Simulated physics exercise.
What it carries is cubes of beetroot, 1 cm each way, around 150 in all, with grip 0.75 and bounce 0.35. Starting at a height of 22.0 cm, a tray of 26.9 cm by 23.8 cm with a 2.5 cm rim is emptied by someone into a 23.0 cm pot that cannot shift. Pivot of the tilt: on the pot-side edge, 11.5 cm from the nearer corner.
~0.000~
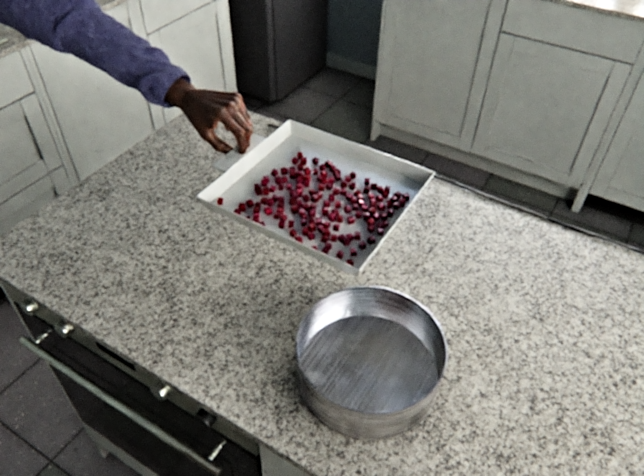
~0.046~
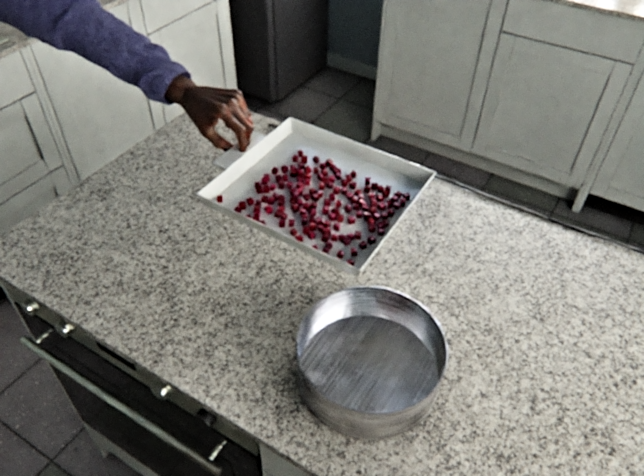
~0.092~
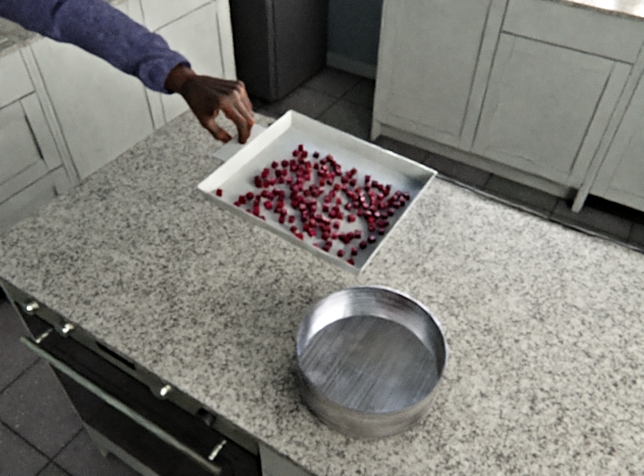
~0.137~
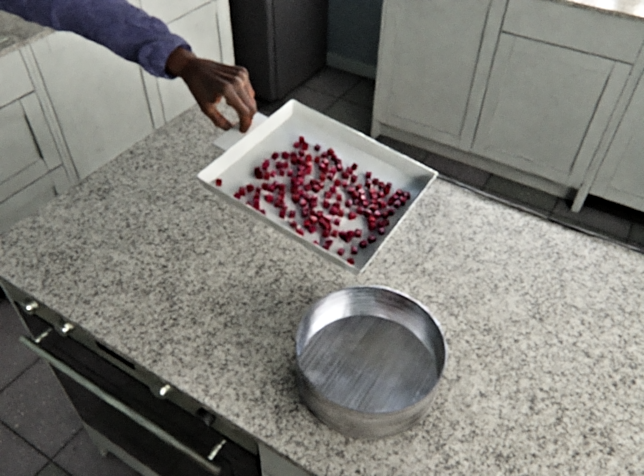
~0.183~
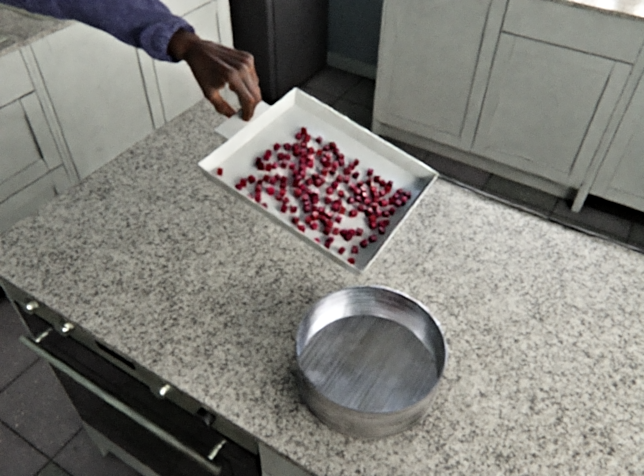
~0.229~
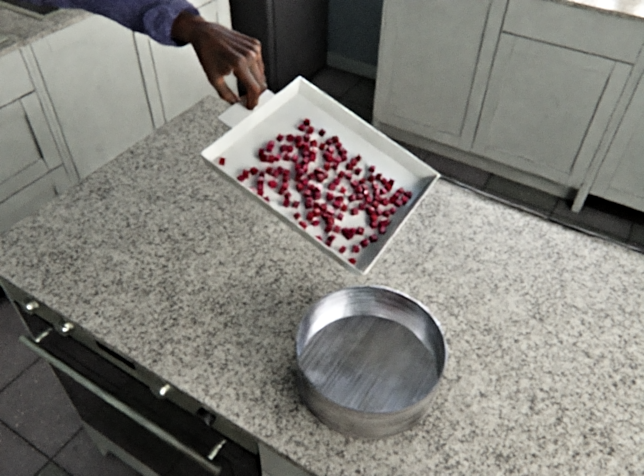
White tray of small dark red beetroot cubes tilting as a hand raises its left end, beside a round metal pot on speckled countertop.
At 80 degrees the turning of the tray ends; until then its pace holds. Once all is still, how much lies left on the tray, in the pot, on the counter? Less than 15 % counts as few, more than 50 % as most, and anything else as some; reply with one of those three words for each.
Here it is: Left on the tray: Some, pot: Some, counter: Some.
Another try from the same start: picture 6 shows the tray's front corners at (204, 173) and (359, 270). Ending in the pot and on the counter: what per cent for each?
Pot 75 % / counter 5 %.
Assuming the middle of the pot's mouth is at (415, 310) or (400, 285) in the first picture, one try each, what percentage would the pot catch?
About 55 and 40 per cent.
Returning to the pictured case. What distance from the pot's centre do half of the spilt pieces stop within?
Distance: Some 30 cm.
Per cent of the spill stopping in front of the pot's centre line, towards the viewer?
Share: Some 10 %.
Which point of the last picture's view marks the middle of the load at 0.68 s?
Estimated centre of load: Around (392, 222).
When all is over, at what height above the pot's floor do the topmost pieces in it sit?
I'd put it at close to 1.0 centimetres.
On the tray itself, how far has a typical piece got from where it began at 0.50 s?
I'd say close to 2 centimetres.
After 0.50 s, tilt 50 degrees; the tray holds 100 %, the pot 0 %.
Then, at 0.68 s, tilt 70 degrees; the tray holds 100 %, the pot 0 %.
After 0.98 s, tilt 80 degrees; the tray holds 45 %, the pot 20 %.
By 2.4 s all is still; tray 30 %, pot 35 %, counter 35 %.
